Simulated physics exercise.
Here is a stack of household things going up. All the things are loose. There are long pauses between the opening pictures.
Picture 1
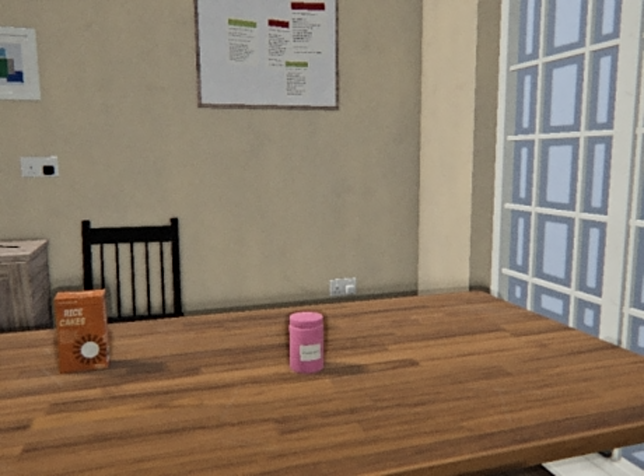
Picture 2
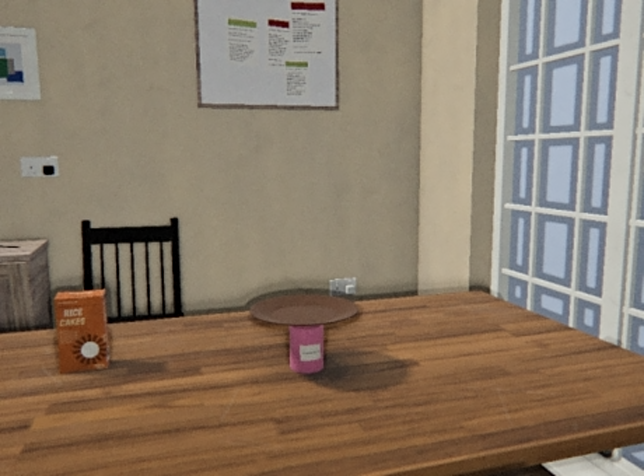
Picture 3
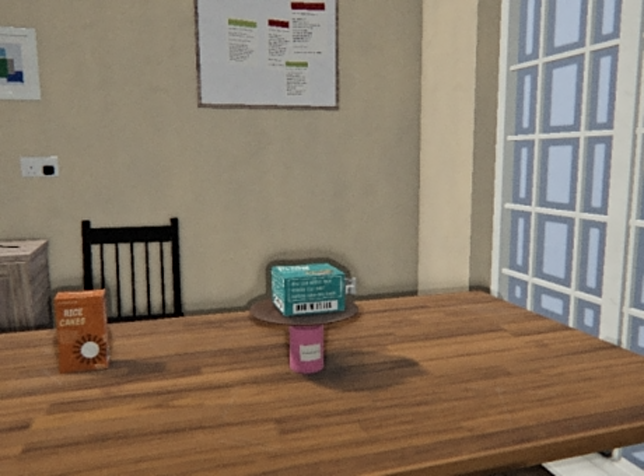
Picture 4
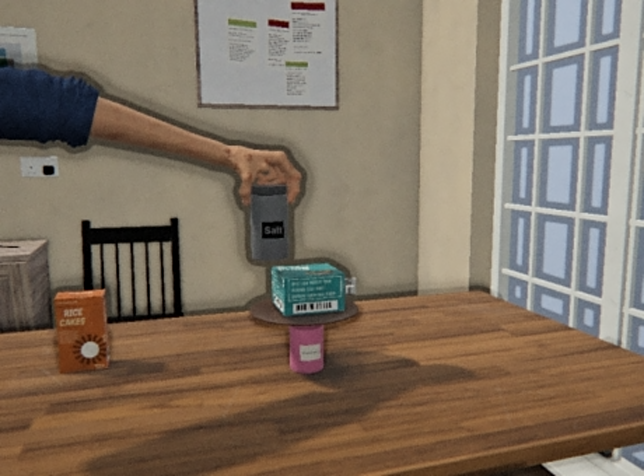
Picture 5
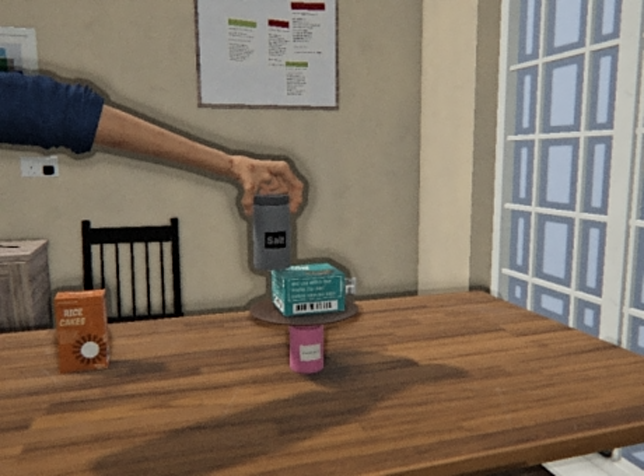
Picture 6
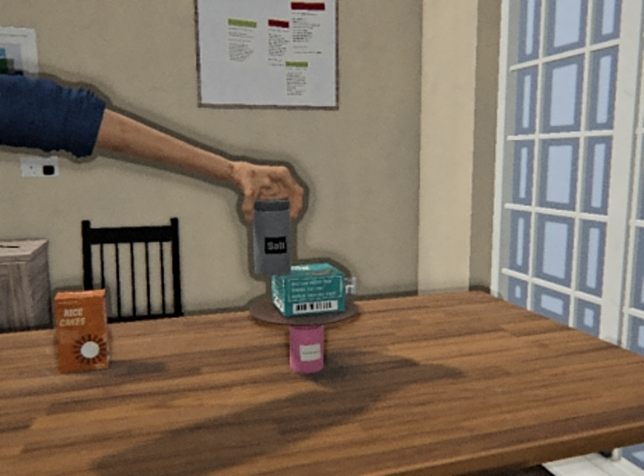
A brown plate appeared on top of a pink container on the wooden table, then a turquoise box on the plate, and a hand lowered a grey salt jar slightly at the box's left side.
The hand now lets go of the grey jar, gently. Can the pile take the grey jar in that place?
In the end the pile comes apart.
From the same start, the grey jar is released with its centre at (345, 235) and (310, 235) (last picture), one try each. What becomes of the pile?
First try: It gives way; second try: It stays up.
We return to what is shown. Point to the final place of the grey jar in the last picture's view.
At about (86, 374).
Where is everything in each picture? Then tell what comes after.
In the first picture, the last thing is not in view yet.
In the second picture, the last thing is not in view yet; brown plate (304, 312).
In the third picture, the last thing is not in view yet; turquoise box (307, 288).
In the fourth picture, still above its spot; grey jar (269, 221).
In the fifth picture, still above its spot; grey jar (272, 231); turquoise box (307, 288).
In the sixth picture, set down, still held; grey jar (272, 237).
Then, 0.40 s on from there, grey jar now fallen.
Then, 0.60 s on from there, things are still on the move.
Then, 0.70 s on from there, as before.
In the end, fallen, grey jar; the other 4 unmoved. At the end, from the last picture's camera, grey jar near (86, 374). The pile gives way.
